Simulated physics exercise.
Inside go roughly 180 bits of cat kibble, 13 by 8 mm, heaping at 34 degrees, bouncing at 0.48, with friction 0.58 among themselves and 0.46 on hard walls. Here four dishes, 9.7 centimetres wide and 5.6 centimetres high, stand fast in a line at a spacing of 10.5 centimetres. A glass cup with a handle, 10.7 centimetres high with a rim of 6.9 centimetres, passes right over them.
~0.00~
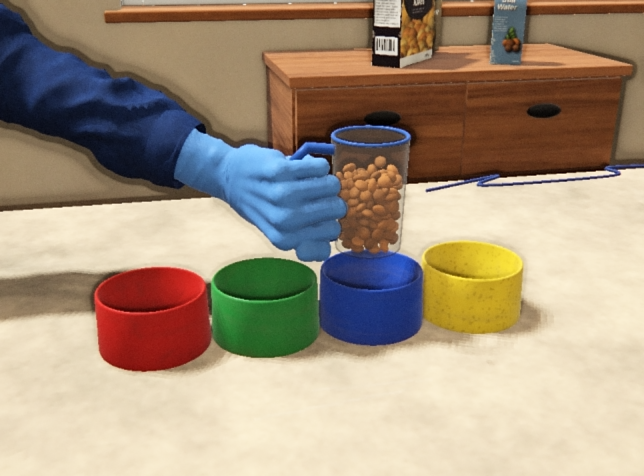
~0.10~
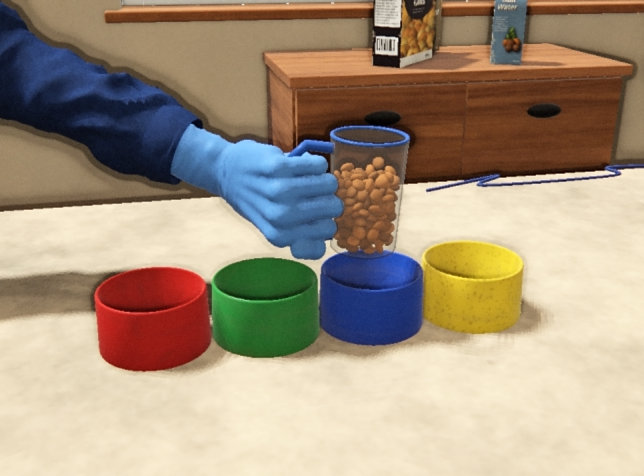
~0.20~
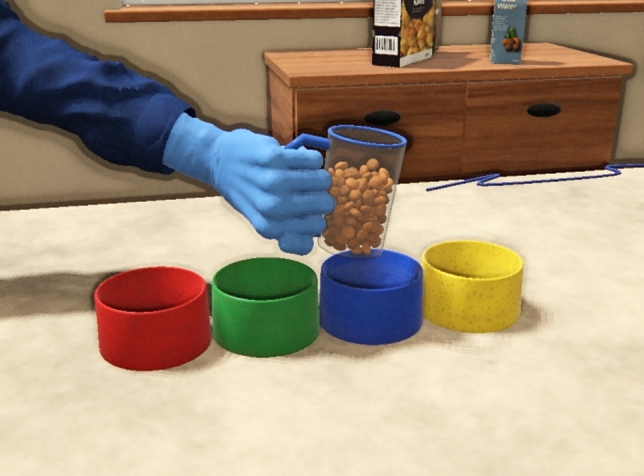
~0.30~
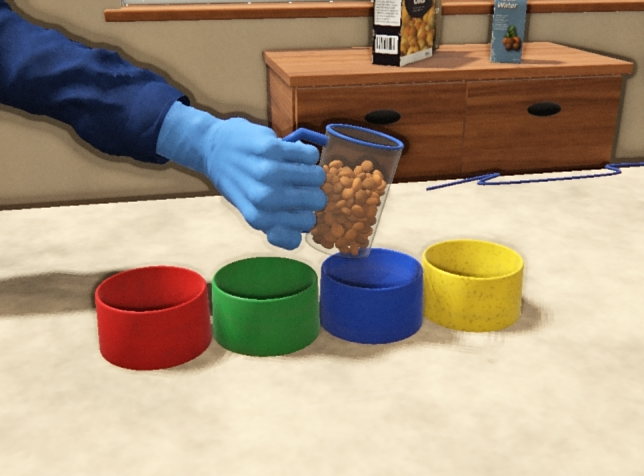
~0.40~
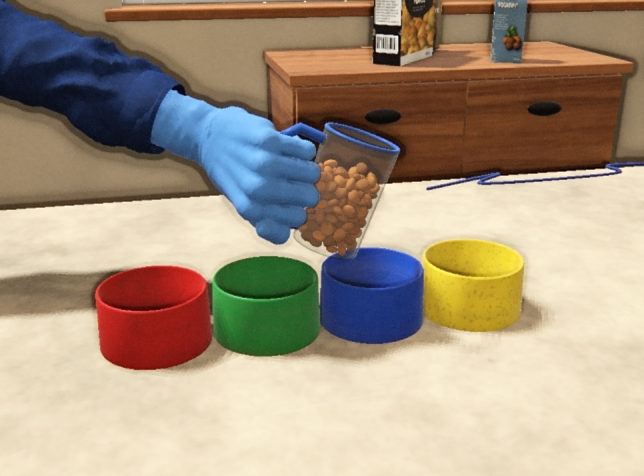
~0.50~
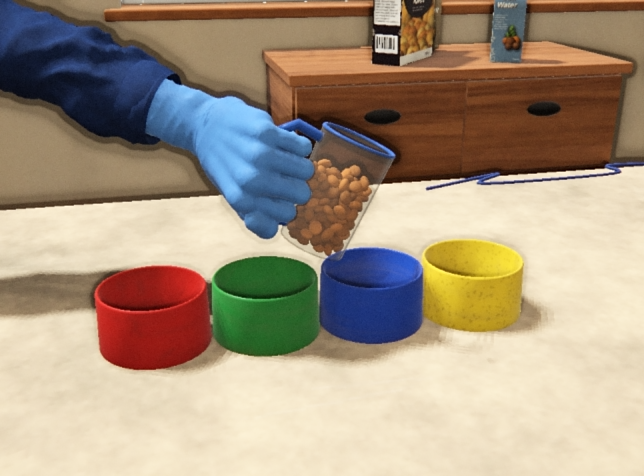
At the start, a blue-gloved hand holds a clear cup of brown pieces upright by its handle above the blue dish, in a row of red, green, blue and yellow dishes. The hand then moves the cup slightly left while steadily tilting its rim to the right, the pieces still inside.
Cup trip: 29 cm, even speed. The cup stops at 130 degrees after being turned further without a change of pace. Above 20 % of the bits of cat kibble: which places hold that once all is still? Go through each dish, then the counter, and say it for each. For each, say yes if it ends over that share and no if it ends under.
Red: Within a fifth, blue: Within a fifth, green: Beyond a fifth, yellow: Within a fifth, counter: Within a fifth.
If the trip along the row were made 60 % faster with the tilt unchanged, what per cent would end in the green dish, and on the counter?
Shares - green 0, counter 0.
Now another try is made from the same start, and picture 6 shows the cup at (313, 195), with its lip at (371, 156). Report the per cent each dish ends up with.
Then red 90, blue 0, green 0, and yellow 0.
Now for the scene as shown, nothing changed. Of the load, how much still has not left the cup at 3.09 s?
0 %.
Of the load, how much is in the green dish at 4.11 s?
Roughly 95 %.
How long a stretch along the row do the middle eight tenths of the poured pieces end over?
It spans about 6 centimetres along the dishes.
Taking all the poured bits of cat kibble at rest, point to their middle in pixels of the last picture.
Estimated resting centre: Around (259, 310).
Then, at 2.06 s, tilt 111 degrees; cup holds 90 %, green 10 %.
After 3.09 s, tilt 130 degrees; cup holds 0 %, green 95 %.
Then, at 4.11 s, tilt 130 degrees; cup holds 0 %, green 95 %.
At rest (4.4 s), red 0 %, blue 0 %, green 95 %, yellow 0 %, counter 5 %.
